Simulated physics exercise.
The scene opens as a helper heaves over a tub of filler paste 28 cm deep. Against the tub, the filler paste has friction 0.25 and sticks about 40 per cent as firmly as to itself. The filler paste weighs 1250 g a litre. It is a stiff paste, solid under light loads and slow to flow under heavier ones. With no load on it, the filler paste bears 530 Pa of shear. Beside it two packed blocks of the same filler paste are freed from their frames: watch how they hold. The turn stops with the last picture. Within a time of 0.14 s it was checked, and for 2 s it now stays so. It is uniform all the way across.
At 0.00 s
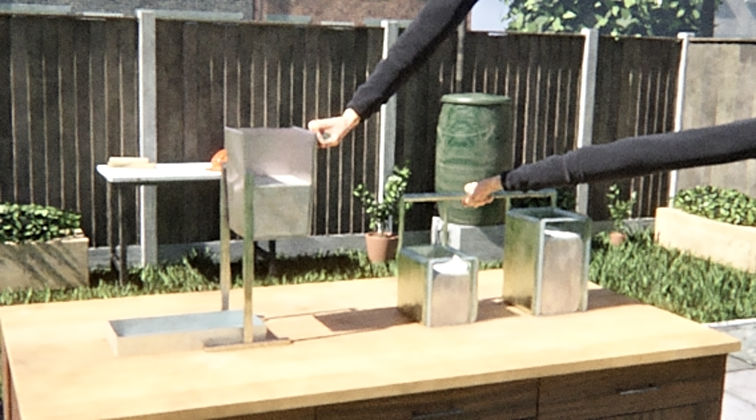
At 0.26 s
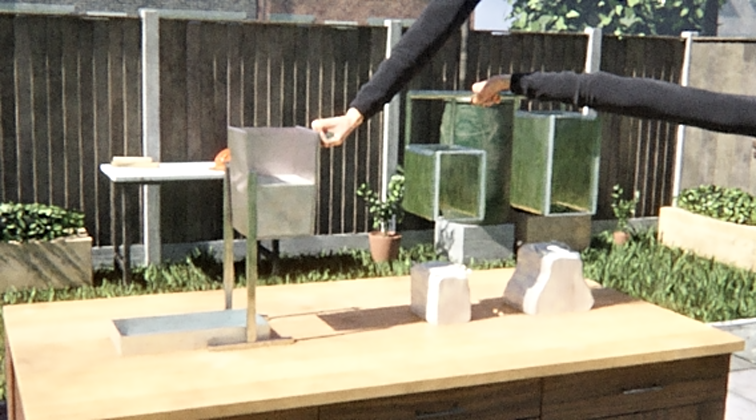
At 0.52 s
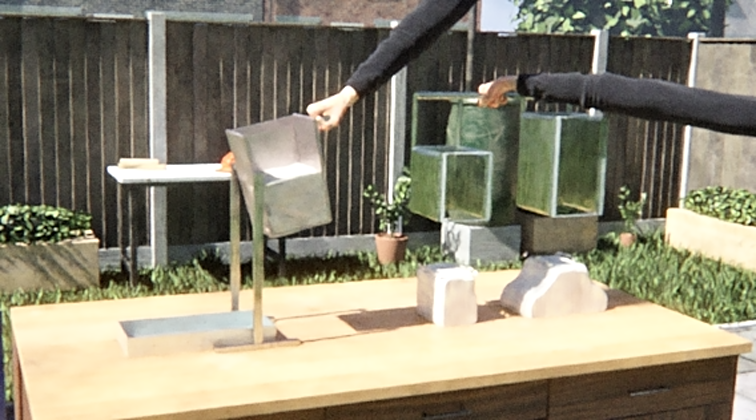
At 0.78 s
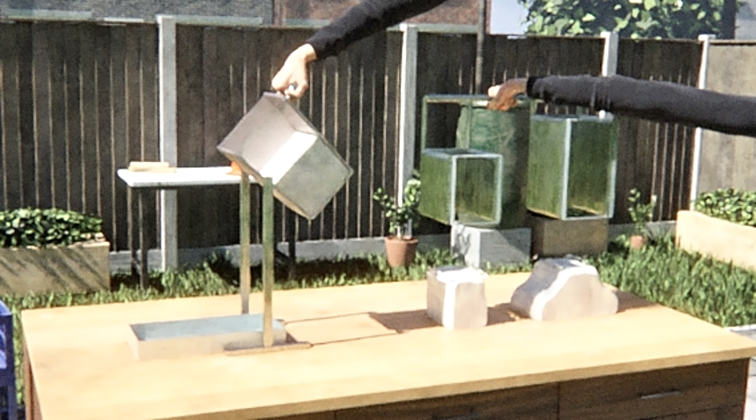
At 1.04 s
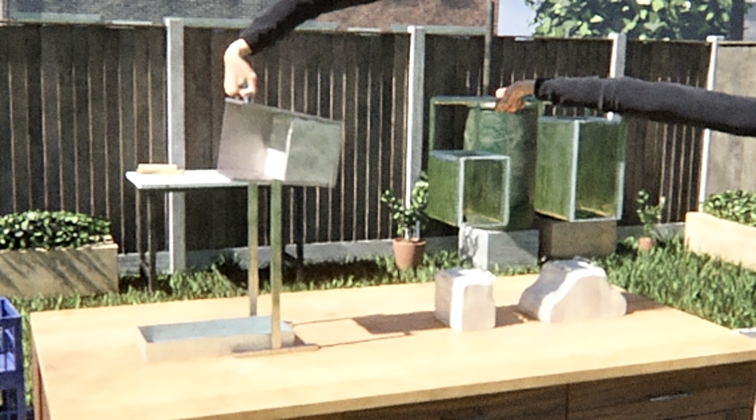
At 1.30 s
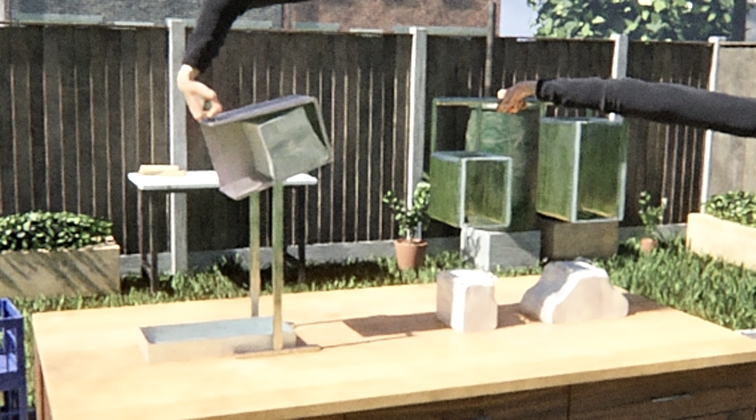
Two joined open boxes were lifted by a hand off two pale blocks, and the taller right one slumped; then another hand swung the grey tub over leftward on its stand, past its side.
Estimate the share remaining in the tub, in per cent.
I would say roughly 0 per cent remains in the tub.
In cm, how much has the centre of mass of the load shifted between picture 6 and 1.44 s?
About 6 cm.
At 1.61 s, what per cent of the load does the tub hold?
Near 75 %.
After 1.44 s, the tub is at 107 degrees and holds 100 %.
After 1.61 s, the tub is at 107 degrees and holds 75 %.
After 1.78 s, the tub is at 107 degrees and holds 23 %.
After 1.95 s, the tub is at 107 degrees and holds 0 %.
After 3.30 s, at the end, the tub is at 107 degrees and holds 0 %.
